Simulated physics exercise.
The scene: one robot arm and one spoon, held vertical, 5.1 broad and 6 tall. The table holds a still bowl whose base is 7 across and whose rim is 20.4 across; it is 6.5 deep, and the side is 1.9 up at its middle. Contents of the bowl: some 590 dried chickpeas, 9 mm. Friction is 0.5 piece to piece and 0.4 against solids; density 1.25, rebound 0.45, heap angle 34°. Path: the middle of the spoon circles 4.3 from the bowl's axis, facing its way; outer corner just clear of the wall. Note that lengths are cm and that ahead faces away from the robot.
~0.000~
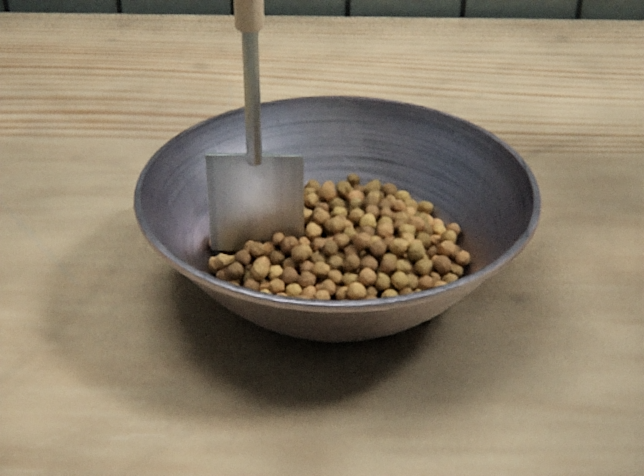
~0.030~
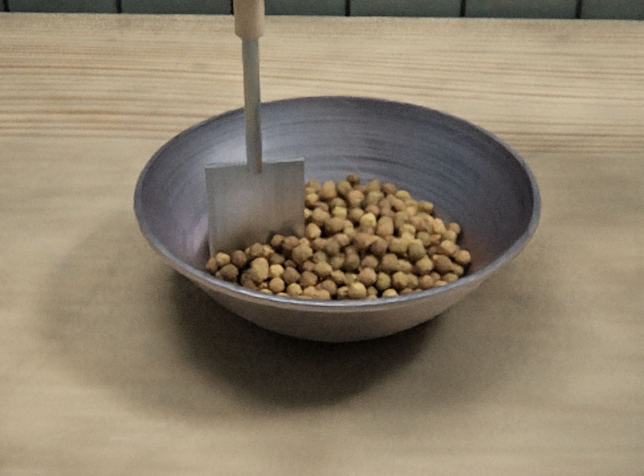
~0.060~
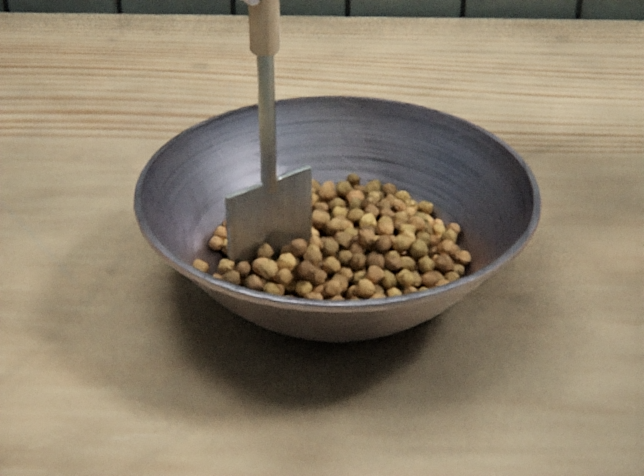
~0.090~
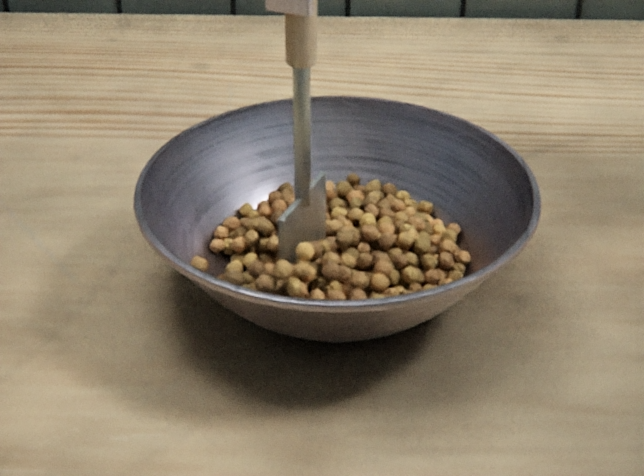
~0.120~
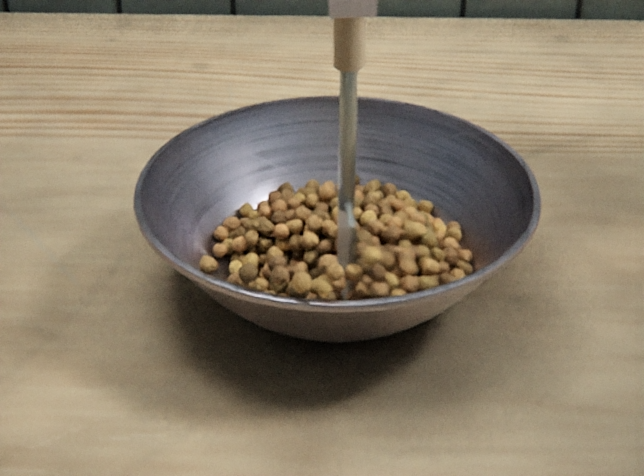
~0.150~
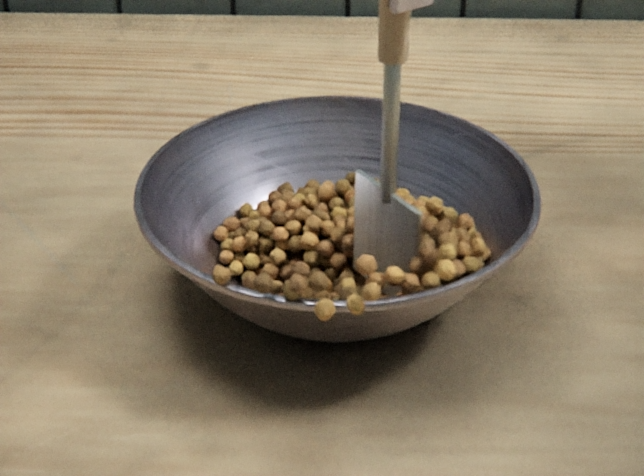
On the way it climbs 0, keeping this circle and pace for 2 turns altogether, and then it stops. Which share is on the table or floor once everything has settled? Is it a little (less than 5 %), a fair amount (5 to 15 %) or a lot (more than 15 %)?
A lot, more than 15 %.
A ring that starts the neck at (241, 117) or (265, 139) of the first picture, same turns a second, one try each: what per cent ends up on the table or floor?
Roughly 25 % and 25 %.
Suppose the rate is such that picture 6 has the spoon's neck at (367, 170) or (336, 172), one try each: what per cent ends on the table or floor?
About 25 per cent, then about 10 per cent.
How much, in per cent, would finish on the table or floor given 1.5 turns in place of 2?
Estimate: Near 30 %.
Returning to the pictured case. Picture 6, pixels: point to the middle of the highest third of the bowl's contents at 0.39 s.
Upper-third centre: Approx. (219, 200) px.
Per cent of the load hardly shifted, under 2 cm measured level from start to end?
About 15 percent.
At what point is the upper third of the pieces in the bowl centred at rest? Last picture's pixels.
Looks like roughly (281, 259) to me.
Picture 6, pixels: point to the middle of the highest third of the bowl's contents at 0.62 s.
Roughly pixel (413, 217).
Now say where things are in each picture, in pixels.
The first picture shows spoon neck at (253, 129), 0° round; upper third of the load around (347, 242), from x 215 to 465, top at y 180; 588 in the bowl.
The second picture shows spoon neck at (254, 136), 11° round; upper third of the load around (344, 243), from x 215 to 465, top at y 180.
The third picture shows spoon neck at (268, 155), 39° round; upper third of the load around (342, 248), from x 200 to 465, top at y 180.
The fourth picture shows spoon neck at (302, 168), 68° round; upper third of the load around (344, 259), from x 200 to 465, top at y 180.
The fifth picture shows spoon neck at (347, 172), 97° round; upper third of the load around (373, 261), from x 210 to 465, top at y 180; 587 in the bowl, 1 in flight or on the tool.
The sixth picture shows spoon neck at (389, 164), 126° round; upper third of the load around (418, 248), from x 220 to 480, top at y 180; 582 in the bowl, 6 in flight or on the tool.
By 0.39 s, 356° round, highest piece 10 above the table; 474 in the bowl, 62 on the table or floor, 52 in flight or on the tool.
By 0.62 s, 226° round, highest piece 9 above the table; 424 in the bowl, 150 on the table or floor, 14 in flight or on the tool.
By 0.94 s, 0° round, highest piece 6 above the table; 403 in the bowl, 185 on the table or floor.
By 1.64 s, 0° round, highest piece 6 above the table; 403 in the bowl, 185 on the table or floor.
Final count, 403 in the bowl, 185 on the table or floor. That is 31 % on the table or floor.
